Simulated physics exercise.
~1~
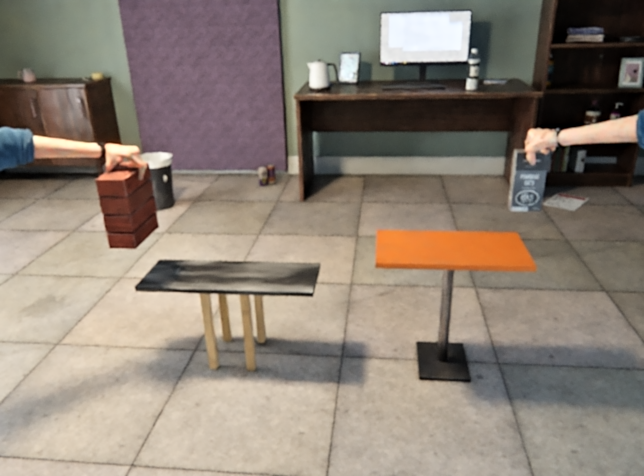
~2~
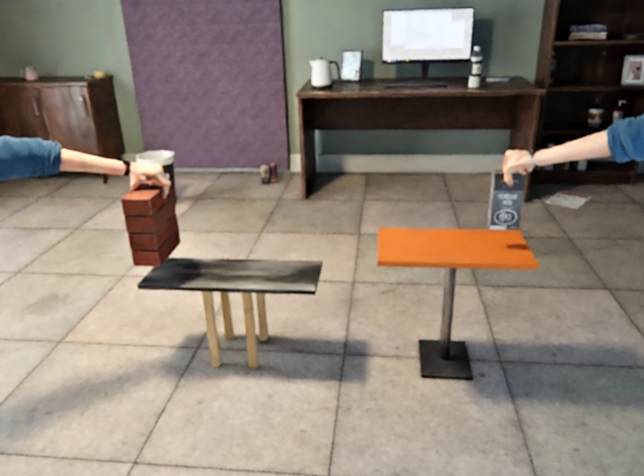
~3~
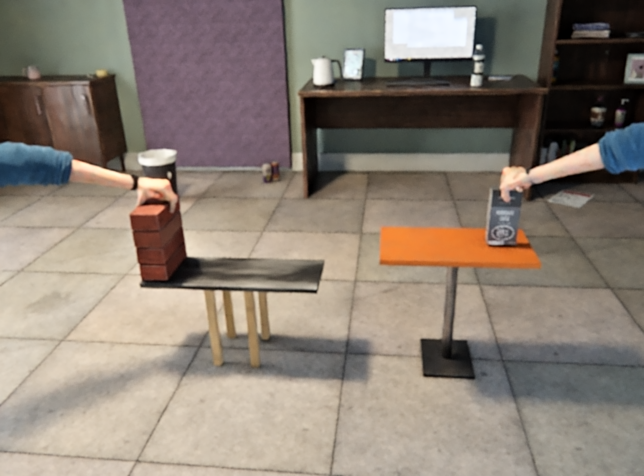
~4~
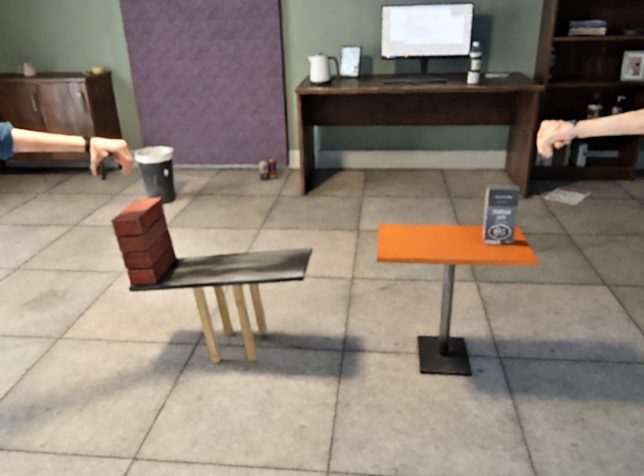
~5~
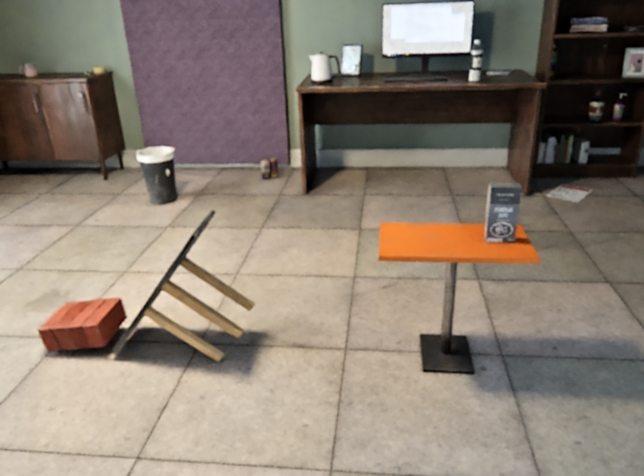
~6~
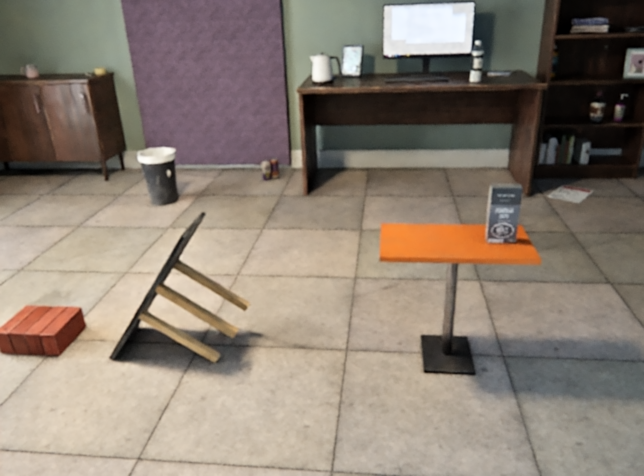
Two hands lowered a stack of red bricks onto the left end of a black table and a small grey packet onto an orange one, then let go; the black table tipped over leftward, spilling the bricks onto the floor, while the orange table stayed steady.
